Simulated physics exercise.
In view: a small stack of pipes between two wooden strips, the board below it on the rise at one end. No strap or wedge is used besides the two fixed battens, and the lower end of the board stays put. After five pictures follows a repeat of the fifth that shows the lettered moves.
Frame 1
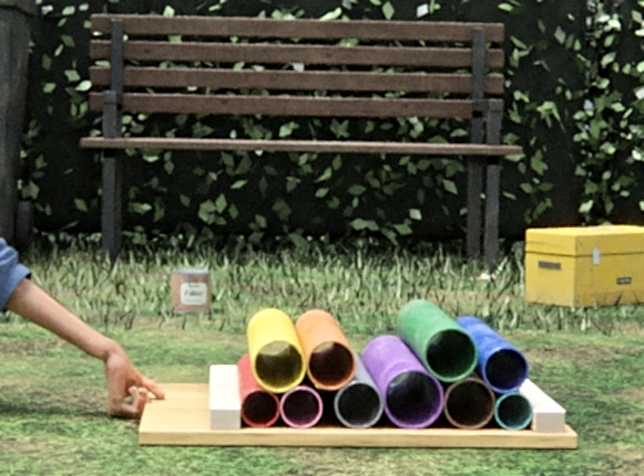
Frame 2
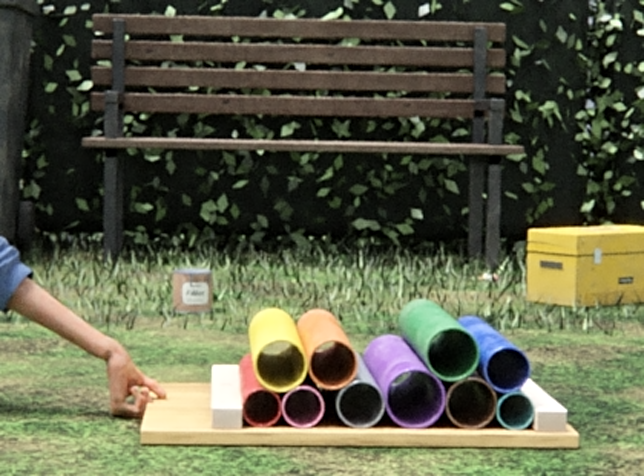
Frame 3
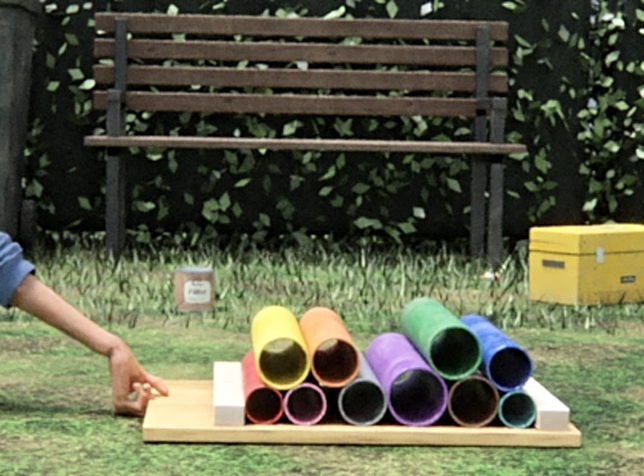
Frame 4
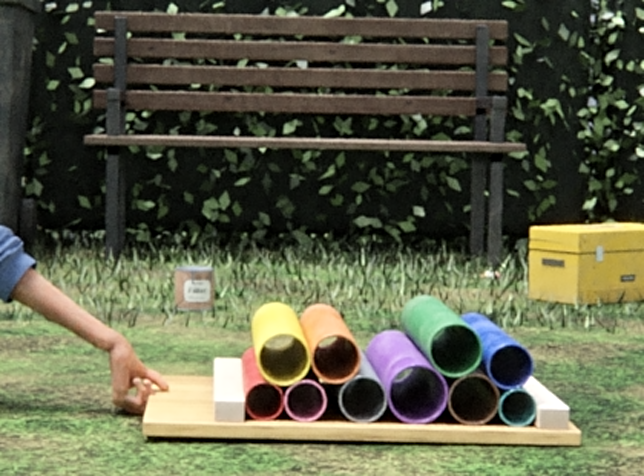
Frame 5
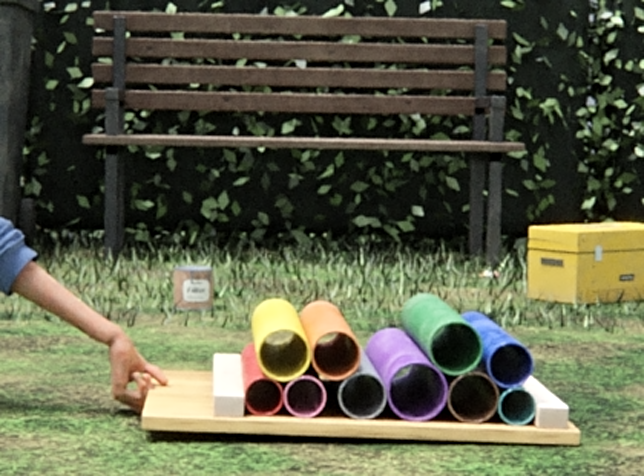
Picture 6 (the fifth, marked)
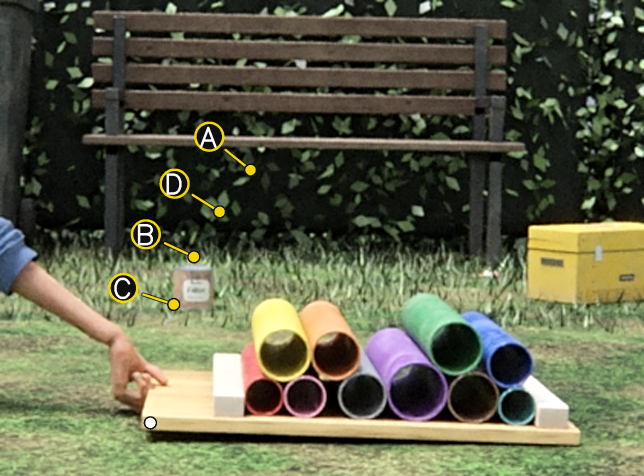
A stack of colourful pipes sat between two white strips on a wooden board on the grass, in front of a bench, while a hand at the left raised that end very slightly.
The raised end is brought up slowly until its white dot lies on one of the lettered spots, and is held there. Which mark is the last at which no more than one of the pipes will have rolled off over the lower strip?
Mark C is as high as it can go.
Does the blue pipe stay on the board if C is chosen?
The blue pipe: No.
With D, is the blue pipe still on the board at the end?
The blue pipe: No.
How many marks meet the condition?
The number is one.
On the marked copy, A at (250, 170); B at (194, 257); C at (174, 305); D at (220, 212); the white dot at (151, 423).
Taking C. A third of the way, board at 15°.
Two thirds of the way, board at 18°.
When it is over, board at 18°, one over the low batten (blue).
As for the rest, A four over the low batten (yellow, green, blue, orange); B three over the low batten (green, blue, orange); D four over the low batten (yellow, green, blue, orange).
